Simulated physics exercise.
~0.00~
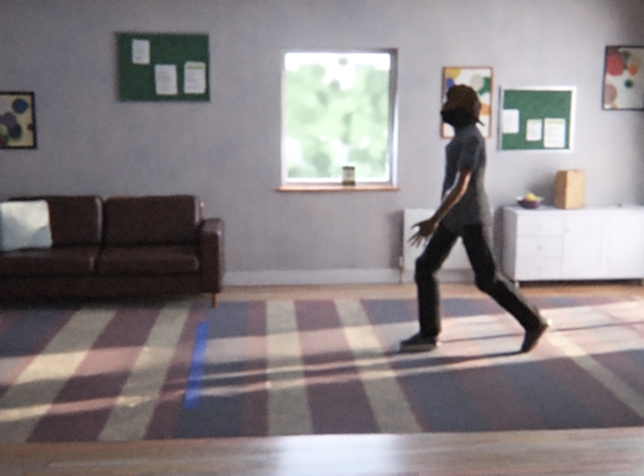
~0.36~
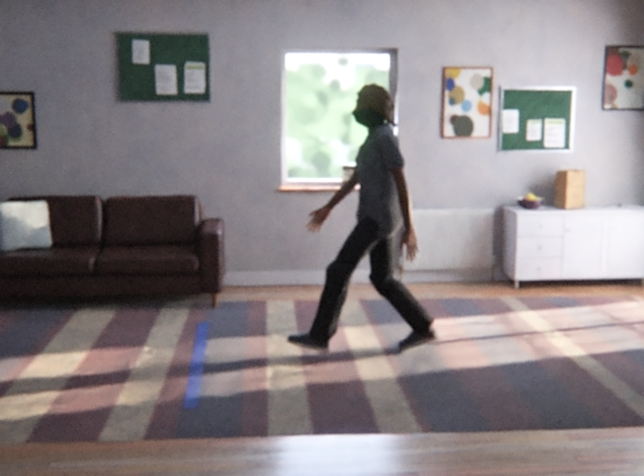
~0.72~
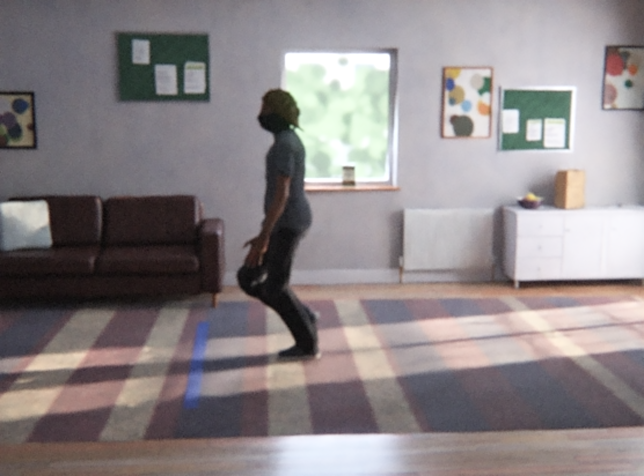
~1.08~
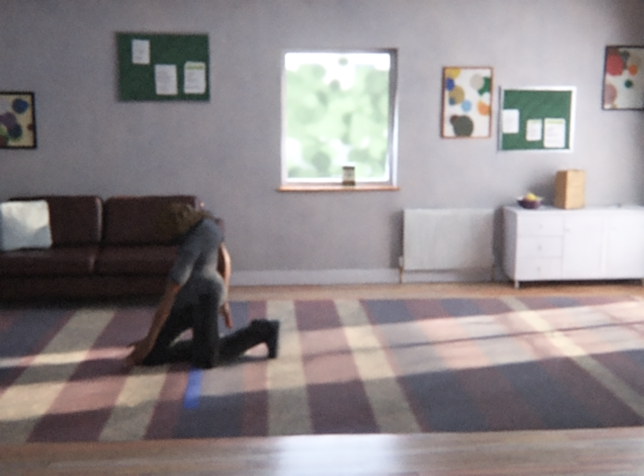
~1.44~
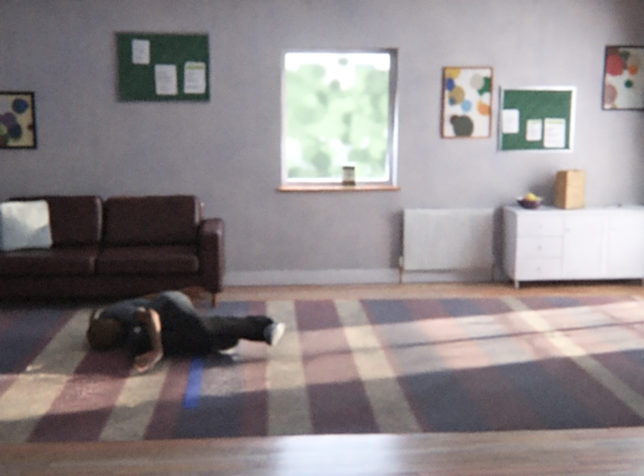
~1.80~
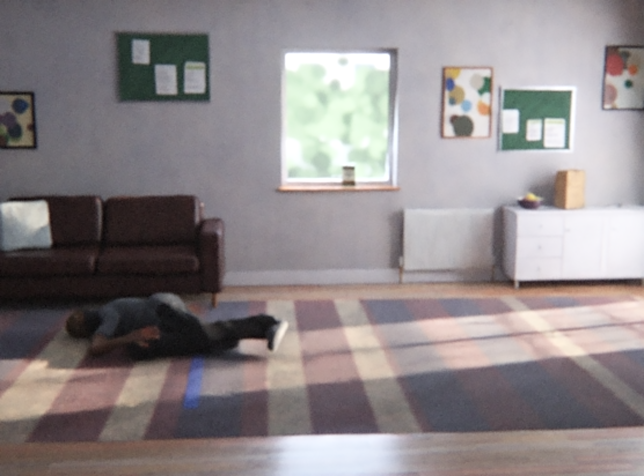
A person walks left across the striped rug, collapses, and ends lying across the blue strip.
